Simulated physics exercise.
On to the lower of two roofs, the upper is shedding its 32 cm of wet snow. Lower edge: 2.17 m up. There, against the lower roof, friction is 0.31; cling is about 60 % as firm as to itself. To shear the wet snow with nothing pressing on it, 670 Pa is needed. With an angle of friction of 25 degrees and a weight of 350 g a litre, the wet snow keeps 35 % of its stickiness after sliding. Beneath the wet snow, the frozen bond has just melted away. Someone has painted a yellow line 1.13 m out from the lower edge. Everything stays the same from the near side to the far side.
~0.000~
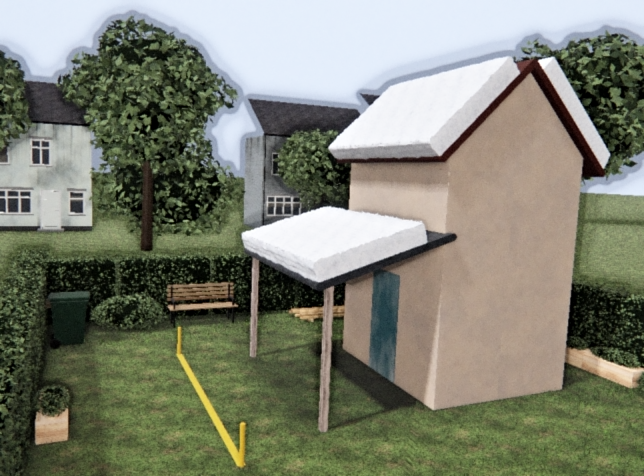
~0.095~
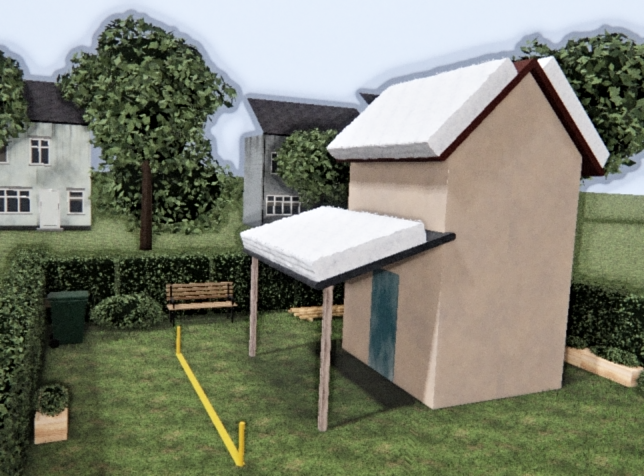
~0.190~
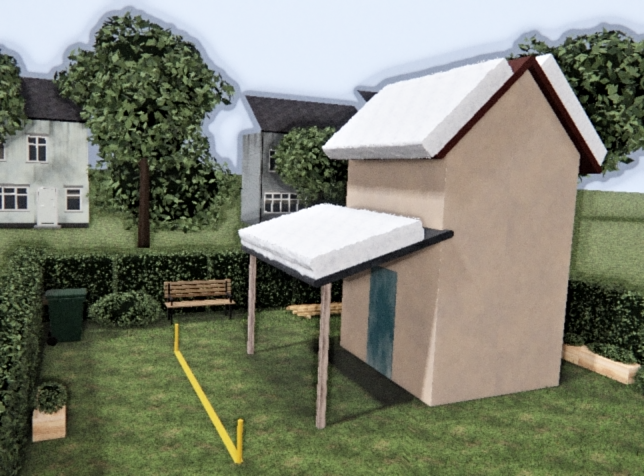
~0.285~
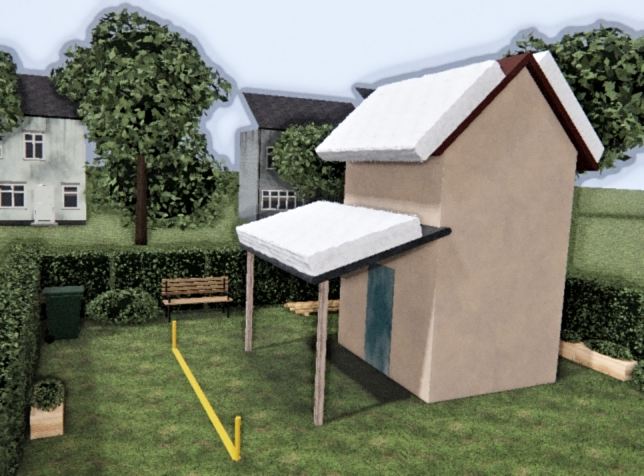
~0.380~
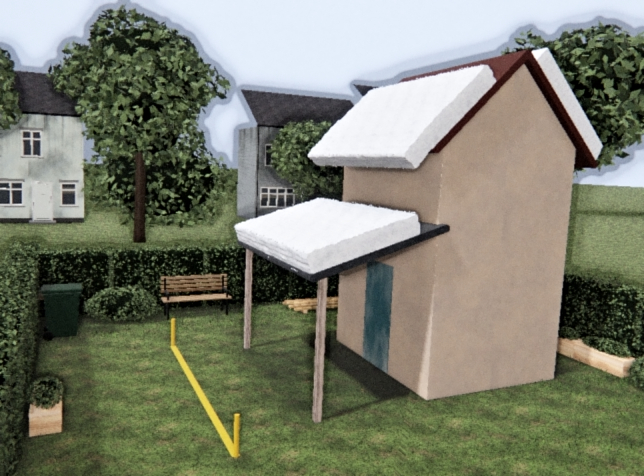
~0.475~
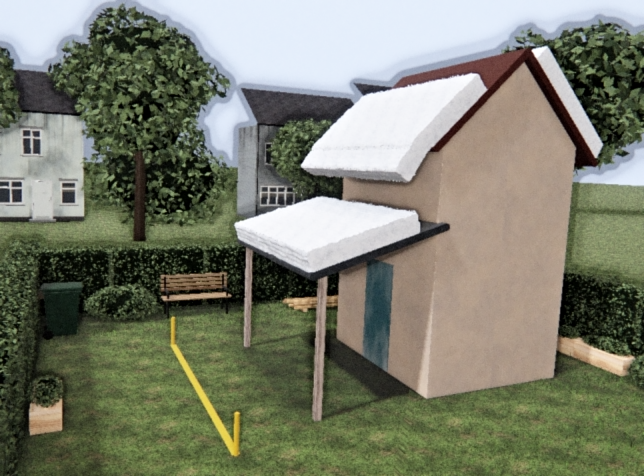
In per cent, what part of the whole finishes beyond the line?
I would say some 48 percent of the snow lies beyond it.
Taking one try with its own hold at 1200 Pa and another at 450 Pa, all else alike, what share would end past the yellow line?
You'd see 30 percent the first time and 50 percent the second.
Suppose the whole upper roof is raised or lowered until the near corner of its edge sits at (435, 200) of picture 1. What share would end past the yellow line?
Result: Near 25 %.
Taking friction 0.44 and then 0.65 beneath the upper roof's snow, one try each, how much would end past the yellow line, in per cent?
It would be 35 % the first time and 20 % the second.
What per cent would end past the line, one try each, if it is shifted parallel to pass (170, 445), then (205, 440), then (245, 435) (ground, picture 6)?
30 %, 40 %, 55 %.
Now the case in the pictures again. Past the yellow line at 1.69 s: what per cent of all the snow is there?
35 %.
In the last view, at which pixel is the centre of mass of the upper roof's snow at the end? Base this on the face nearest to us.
Pretty much at (207, 395), I'd say.
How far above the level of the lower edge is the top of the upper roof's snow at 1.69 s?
It sits some 0.9 m above the lower edge at that time.
After 1.03 s, none is below the lower edge and 0 % is past the line.
After 1.69 s, 53 % is below the lower edge and 36 % is past the line.
After 2.34 s, 70 % is below the lower edge and 48 % is past the line.
After 3.00 s, 70 % is below the lower edge and 48 % is past the line.
After 3.20 s, at the end, 70 % is below the lower edge and 48 % is past the line.
